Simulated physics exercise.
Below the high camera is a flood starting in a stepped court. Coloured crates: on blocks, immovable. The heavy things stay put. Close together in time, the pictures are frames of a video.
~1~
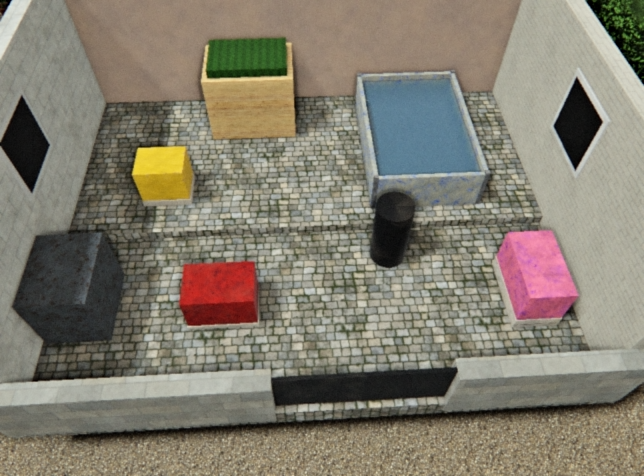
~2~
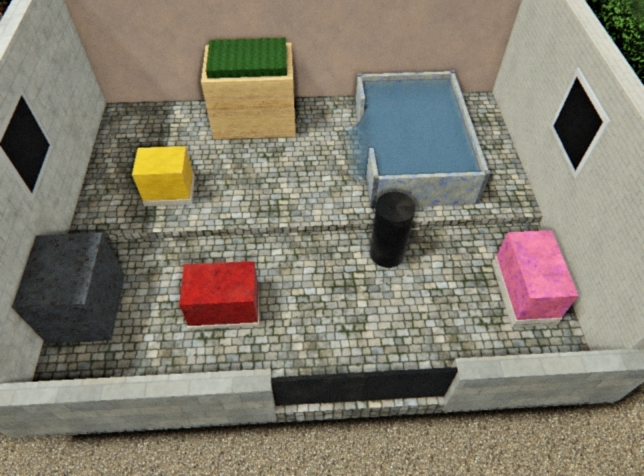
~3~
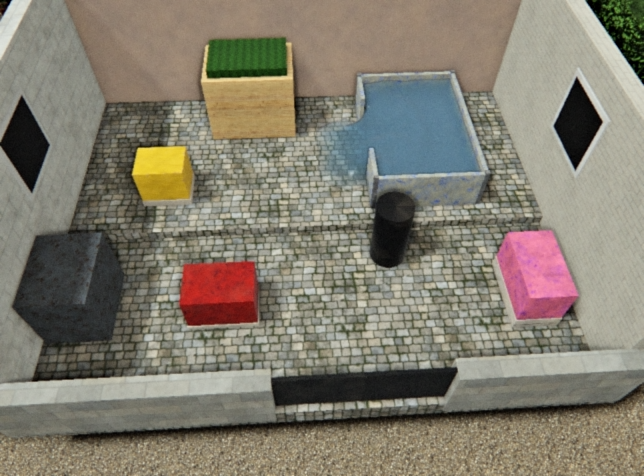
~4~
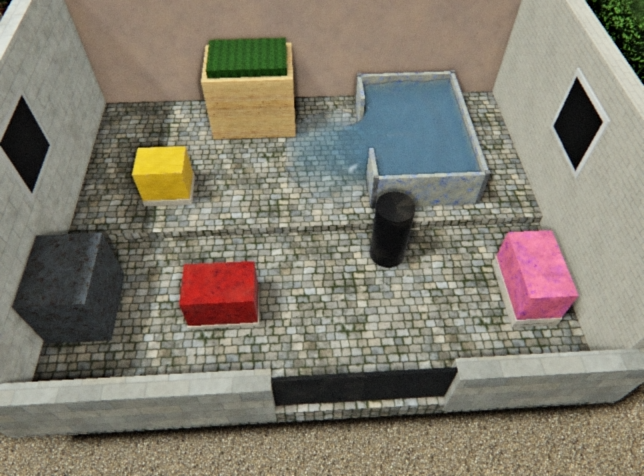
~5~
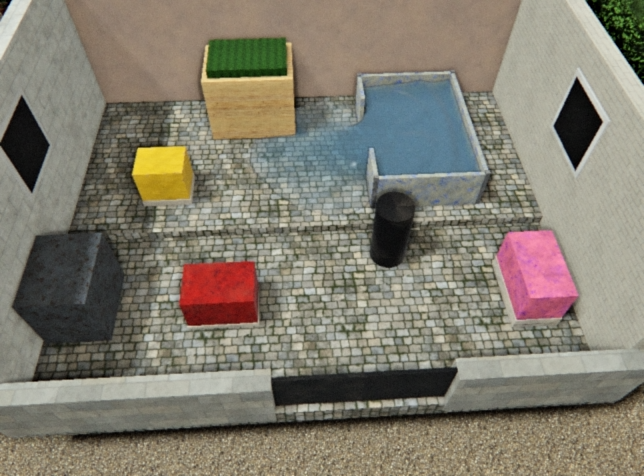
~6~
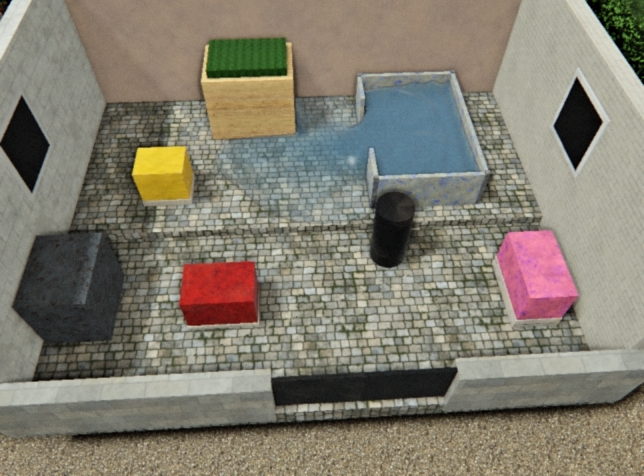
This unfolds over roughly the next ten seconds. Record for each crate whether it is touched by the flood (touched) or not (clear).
Outcome: The yellow crate comes through with water on it; the red crate comes through with water on it; the pink crate comes through untouched.
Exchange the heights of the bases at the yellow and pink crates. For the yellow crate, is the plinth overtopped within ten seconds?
Well, the yellow crate is inundated then.
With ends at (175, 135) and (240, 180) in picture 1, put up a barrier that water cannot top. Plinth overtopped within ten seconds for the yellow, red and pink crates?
Result: Yellow is left alone, red gets reached, pink is left alone.
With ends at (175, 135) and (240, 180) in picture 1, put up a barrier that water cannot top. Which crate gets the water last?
I'd go with the one in pink.
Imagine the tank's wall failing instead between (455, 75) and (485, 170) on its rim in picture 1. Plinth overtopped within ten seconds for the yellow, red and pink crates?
Yellow: Clear, red: Flooded, pink: Flooded.
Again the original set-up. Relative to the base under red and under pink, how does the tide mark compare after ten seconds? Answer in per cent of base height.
Some 180 and 60 % respectively.
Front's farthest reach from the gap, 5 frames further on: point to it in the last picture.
The front tops out at about (94, 148).
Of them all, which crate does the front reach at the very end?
The pink one, as I see it.
A moment on, water covers 30 % of the floor; the yellow crate water round its plinth, the red crate not reached, the pink crate not reached.
Next, water covers 45 % of the floor; the yellow crate water round its plinth, the red crate water round its plinth, the pink crate not reached.
Then, water covers 55 % of the floor; the yellow crate water round its plinth, the red crate water round its plinth, the pink crate not reached.
Later, water covers 85 % of the floor; the yellow crate water round its plinth, the red crate water round its plinth, the pink crate water round its plinth.
In the end, water covers 95 % of the floor; the yellow crate was topped, the red crate was topped, the pink crate stayed above the water.
